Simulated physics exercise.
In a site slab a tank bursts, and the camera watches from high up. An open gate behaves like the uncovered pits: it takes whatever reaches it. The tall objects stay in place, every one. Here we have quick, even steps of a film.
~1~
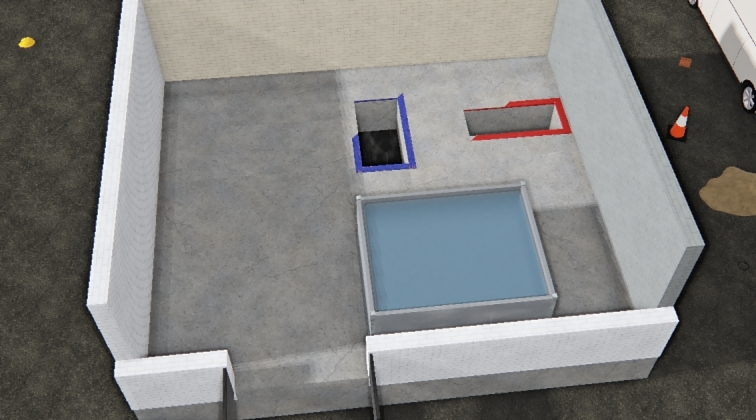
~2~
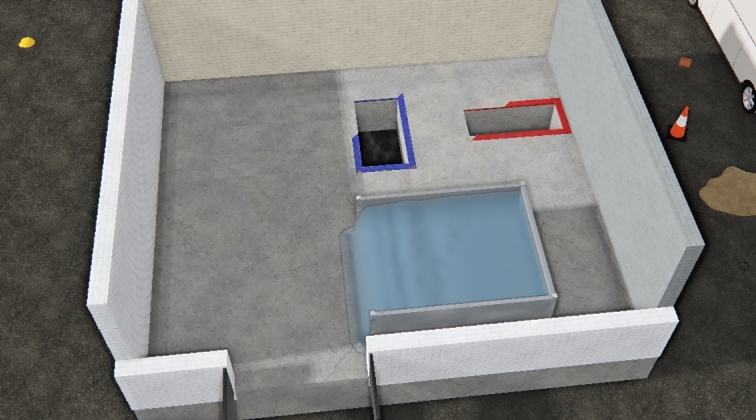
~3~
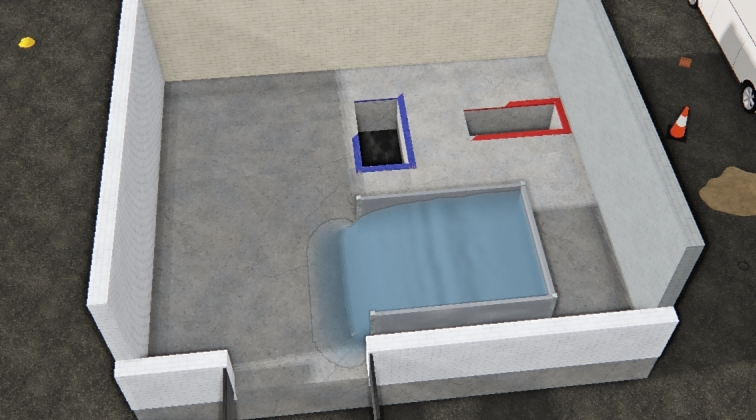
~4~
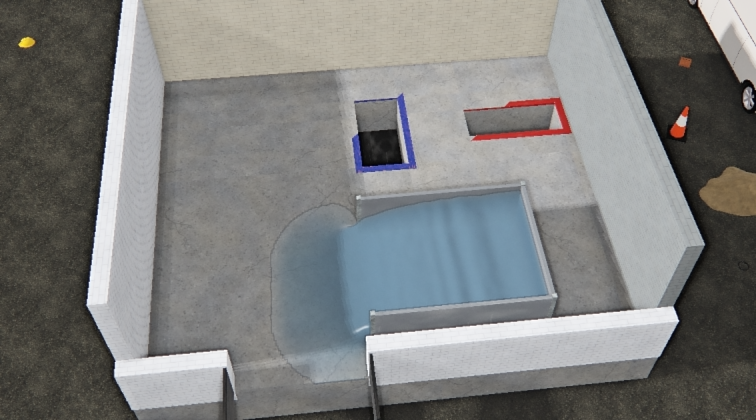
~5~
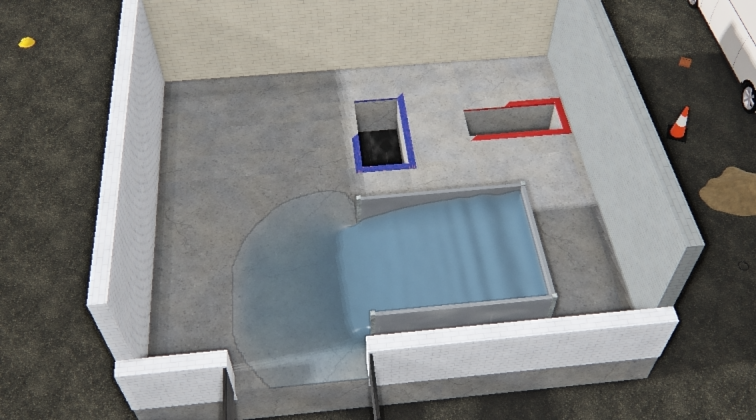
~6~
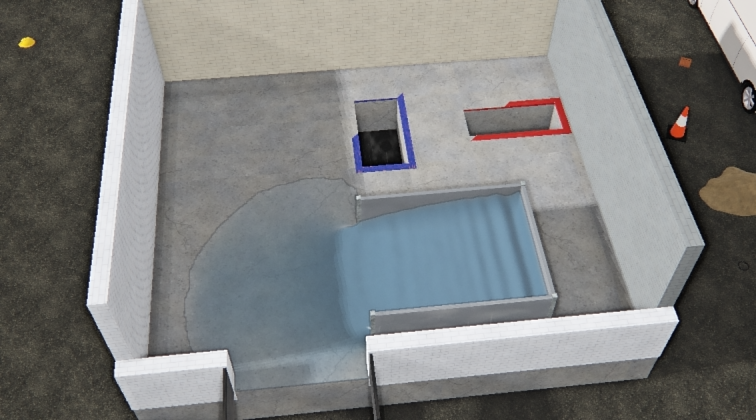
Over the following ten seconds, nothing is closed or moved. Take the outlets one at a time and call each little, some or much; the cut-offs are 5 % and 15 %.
In order: The gate catches much; the red pit catches some; the blue pit catches much.
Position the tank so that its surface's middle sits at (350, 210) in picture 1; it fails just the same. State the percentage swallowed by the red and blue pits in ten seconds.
After ten seconds: Red pit 15 percent, blue pit 20 percent.
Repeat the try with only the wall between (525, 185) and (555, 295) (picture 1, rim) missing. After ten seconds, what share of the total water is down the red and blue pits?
Parts in a hundred: Red 50, blue 4.
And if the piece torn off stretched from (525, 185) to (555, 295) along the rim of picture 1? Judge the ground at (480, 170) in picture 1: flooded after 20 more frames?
It would be soaked.
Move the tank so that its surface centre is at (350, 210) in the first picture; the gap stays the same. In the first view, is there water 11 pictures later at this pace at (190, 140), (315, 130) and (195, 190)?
Okay, first one got wet, second one high and dry, last one got wet.
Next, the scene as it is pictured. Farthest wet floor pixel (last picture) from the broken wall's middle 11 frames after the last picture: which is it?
Somewhere around (164, 103).
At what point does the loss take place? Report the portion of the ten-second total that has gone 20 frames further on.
My reading is about 20 per cent.
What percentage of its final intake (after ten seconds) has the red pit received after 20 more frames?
Some 0 per cent.
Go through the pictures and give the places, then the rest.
In the first picture, still water in the open tank at (452, 249).
In the second picture, water pours out at (368, 275) and has run to (355, 229).
In the third picture, water pours out at (368, 278) and has run to a hidden place.
In the fourth picture, water pours out at (368, 279) and has run to a hidden place.
In the fifth picture, water pours out at (368, 279) and has run to a hidden place.
In the sixth picture, the front is at (195, 341), out from the gap at (368, 280).
A moment on, water covers 35 % of the floor; the gate 3 %, the red pit 0 %, the blue pit 0 %.
Next, water covers 40 % of the floor; the gate 6 %, the red pit 0 %, the blue pit 0 %.
Then, water covers 45 % of the floor; the gate 12 %, the red pit 0 %, the blue pit 0 %.
Later, water covers 70 % of the floor; the gate 22 %, the red pit 1 %, the blue pit 5 %.
In the end, water covers 80 % of the floor; the gate 30 %, the red pit 8 %, the blue pit 19 %.
